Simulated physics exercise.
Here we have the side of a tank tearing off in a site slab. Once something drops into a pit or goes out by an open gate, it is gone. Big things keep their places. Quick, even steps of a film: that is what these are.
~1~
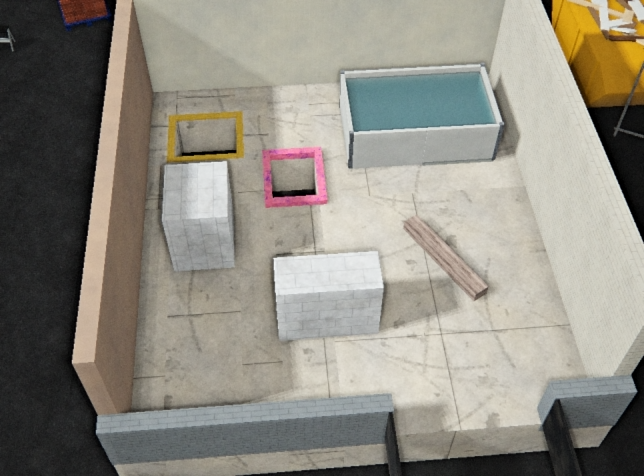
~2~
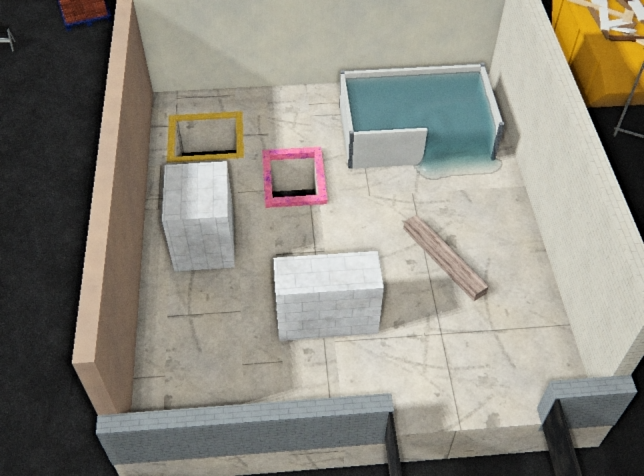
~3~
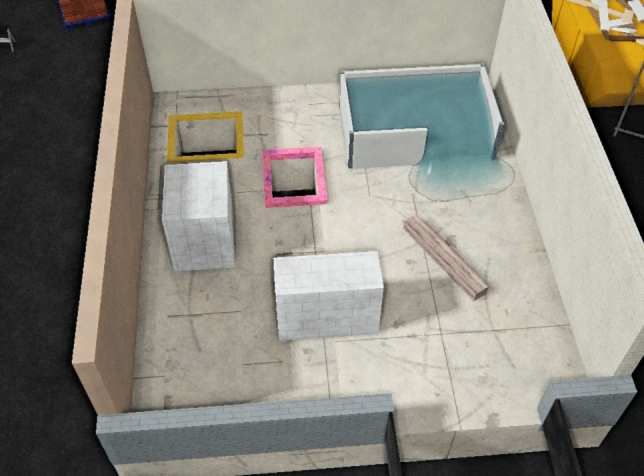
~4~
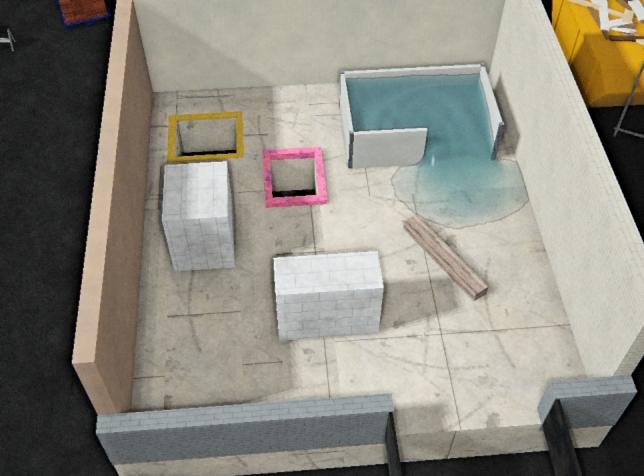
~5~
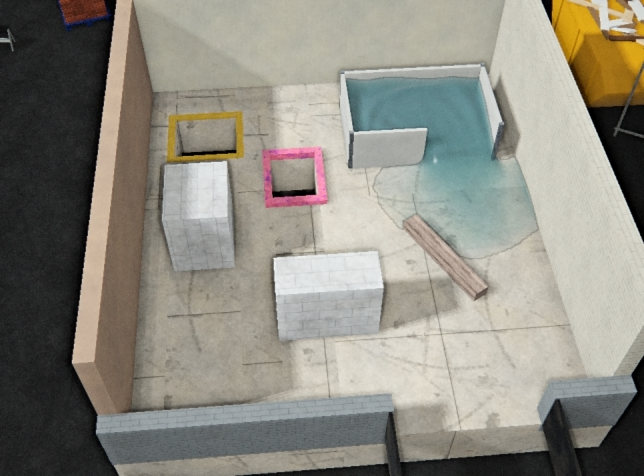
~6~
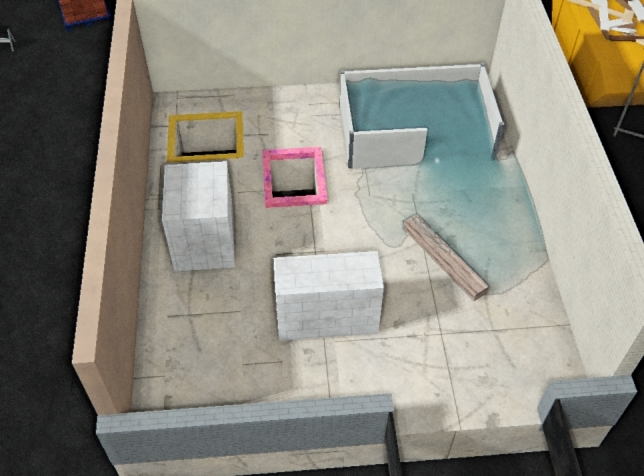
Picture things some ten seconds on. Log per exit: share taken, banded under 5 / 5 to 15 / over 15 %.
Log - gate: Over 15 %; pink pit: Under 5 %; yellow pit: Under 5 %.
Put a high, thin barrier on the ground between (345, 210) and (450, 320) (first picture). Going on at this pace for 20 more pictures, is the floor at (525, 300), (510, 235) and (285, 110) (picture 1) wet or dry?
Swamped, swamped, untouched.
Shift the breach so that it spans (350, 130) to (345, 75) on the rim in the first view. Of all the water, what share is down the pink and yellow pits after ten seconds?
Pink 15 %, yellow 55 %.
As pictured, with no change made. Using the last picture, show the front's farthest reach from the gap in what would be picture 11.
The farthest wet spot is near (595, 402).
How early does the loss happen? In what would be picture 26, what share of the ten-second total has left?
Around 25 per cent.
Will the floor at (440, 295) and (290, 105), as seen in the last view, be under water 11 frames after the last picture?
Well, the first is wet underfoot and the second is dry underfoot.
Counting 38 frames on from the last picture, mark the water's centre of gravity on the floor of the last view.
Centre of mass: Roughly (406, 262).
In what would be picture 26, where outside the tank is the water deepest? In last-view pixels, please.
Somewhere around pixel (595, 402).
A moment on, water covers 25 % of the floor; the gate 0 %, the pink pit 0 %, the yellow pit 0 %.
Next, water covers 30 % of the floor; the gate 1 %, the pink pit 0 %, the yellow pit 0 %.
Then, water covers 45 % of the floor; the gate 9 %, the pink pit 0 %, the yellow pit 0 %.
Later, water covers 70 % of the floor; the gate 23 %, the pink pit 0 %, the yellow pit 0 %.
In the end, water covers 90 % of the floor; the gate 33 %, the pink pit 0 %, the yellow pit 2 %.
